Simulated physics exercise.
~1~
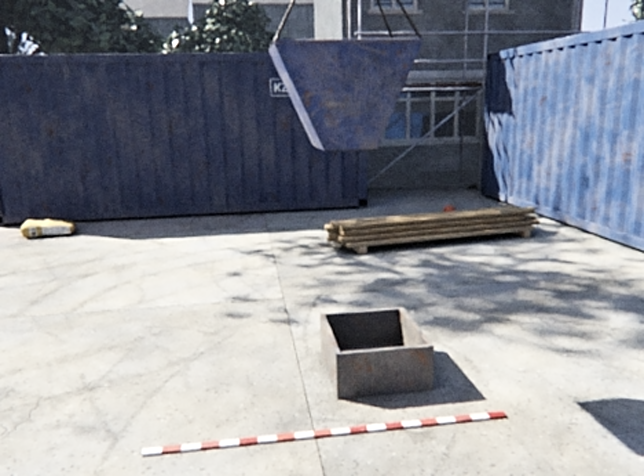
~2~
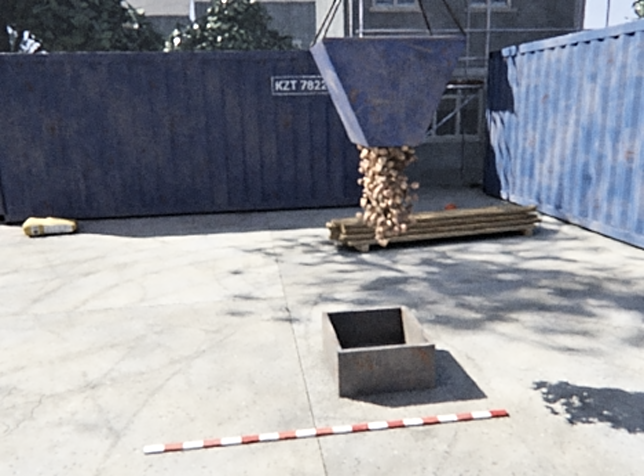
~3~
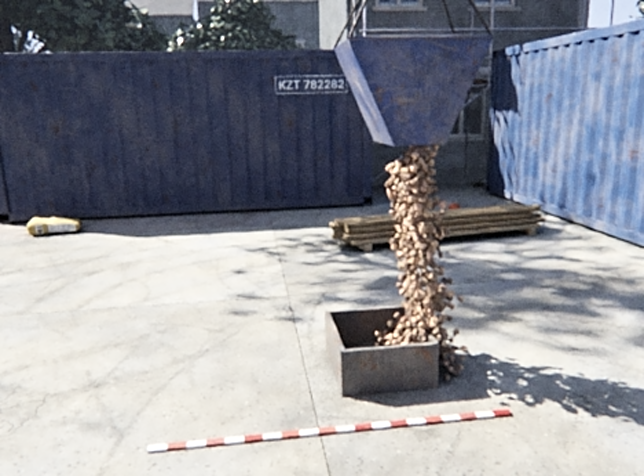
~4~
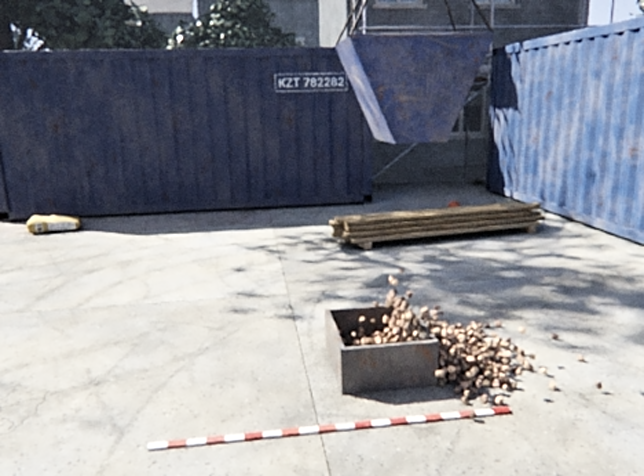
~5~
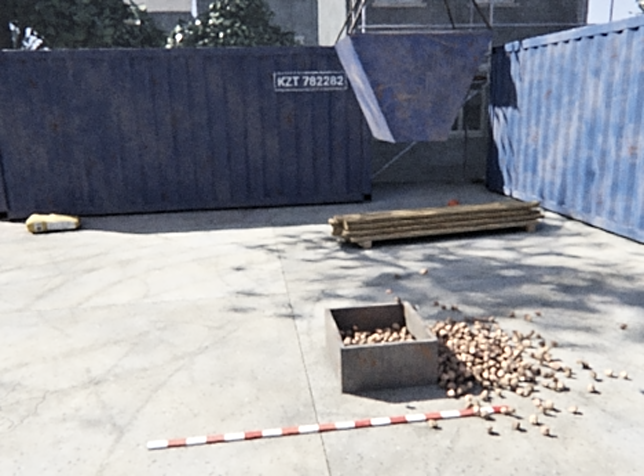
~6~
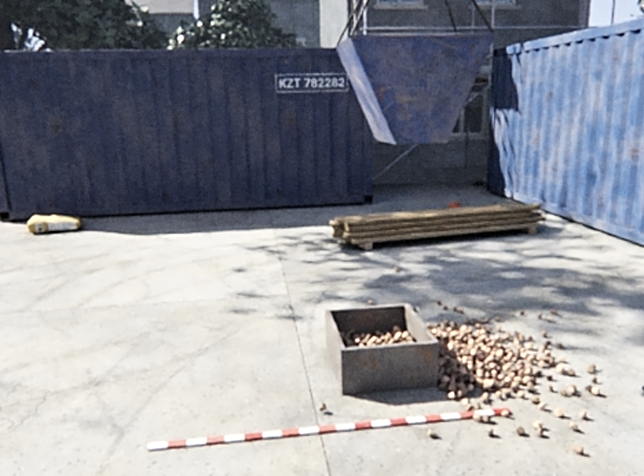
A blue skip hanging from cables swung to the right across a concrete yard and dropped a stream of brownish stones from its bottom, some landing in the open metal bin below, while most spilled over the ground to the bin's right and lay scattered there.
